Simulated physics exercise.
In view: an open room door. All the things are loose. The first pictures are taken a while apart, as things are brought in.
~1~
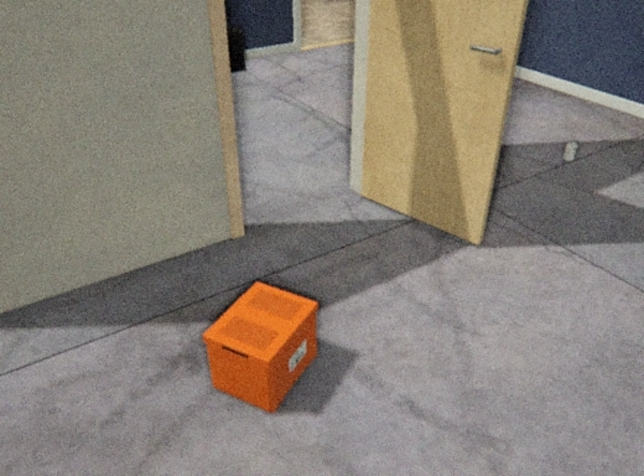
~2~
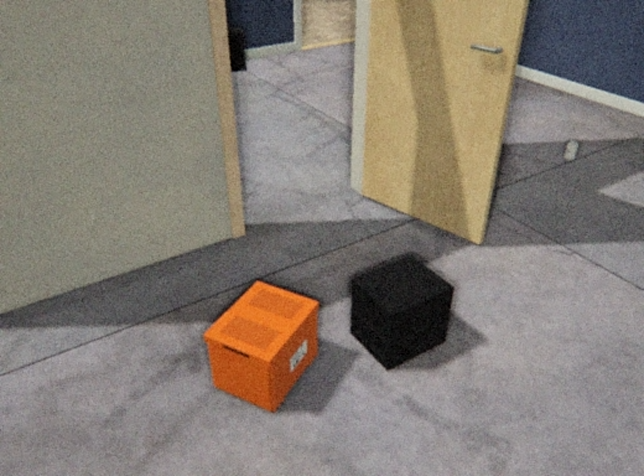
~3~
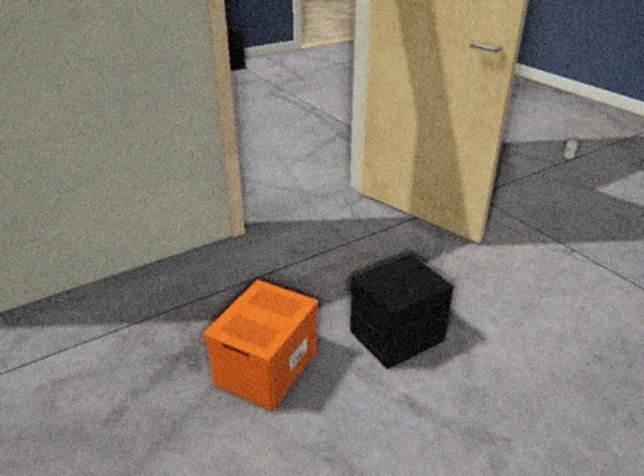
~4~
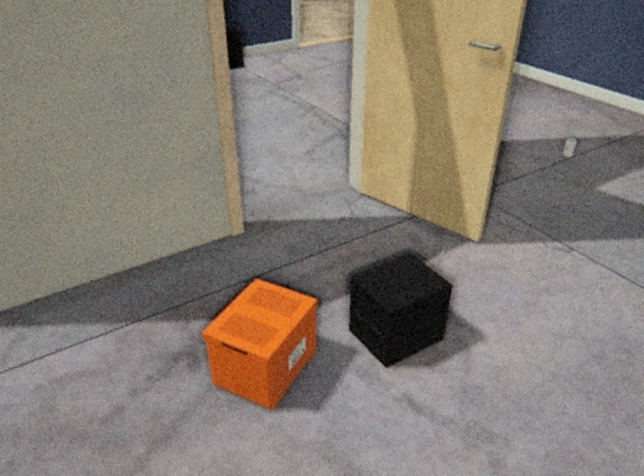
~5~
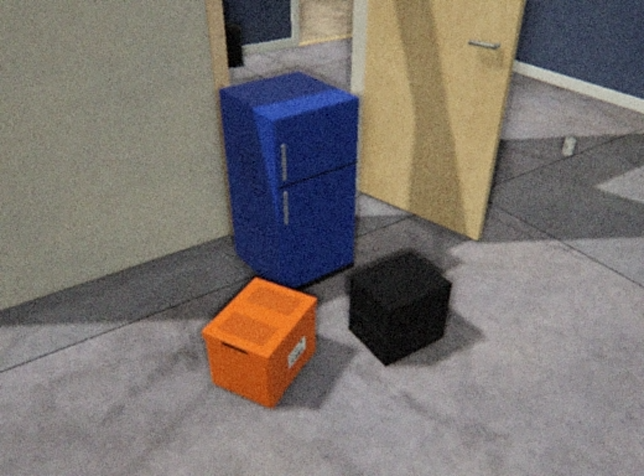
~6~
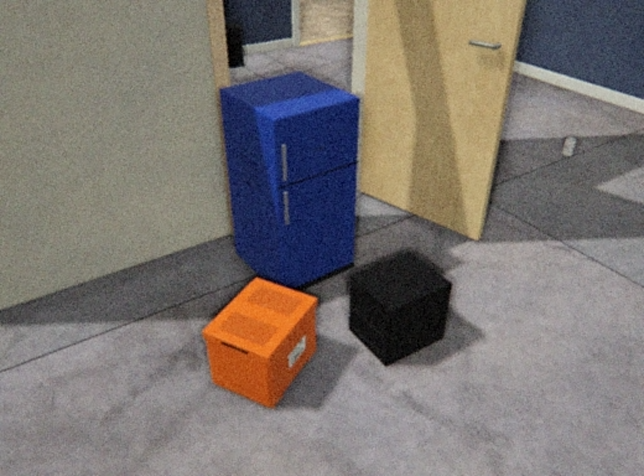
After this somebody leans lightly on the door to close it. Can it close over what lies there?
Here the door is blocked.
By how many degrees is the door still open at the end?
About 50°.
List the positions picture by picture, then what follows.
The first picture shows door wide open and still.
The second picture shows door wide open and still; black crate (400, 311); orange tote (265, 345).
The third picture shows door wide open and still; black crate (400, 310); orange tote (265, 344).
The fourth picture shows door wide open and still; black crate (398, 309); orange tote (264, 343).
The fifth picture shows door wide open and still; black crate (398, 307); orange tote (264, 342).
The sixth picture shows door wide open and still; blue appliance (291, 184); black crate (398, 307).
Then, 0.40 s past the last view, open by 92°.
Then, 0.70 s past the last view, open by 69°.
Then, 0.90 s past the last view, open by 51°.
Finally, open by 51°; all 3 still in place. Final places as the last picture's camera would see them, blue appliance near (290, 184).
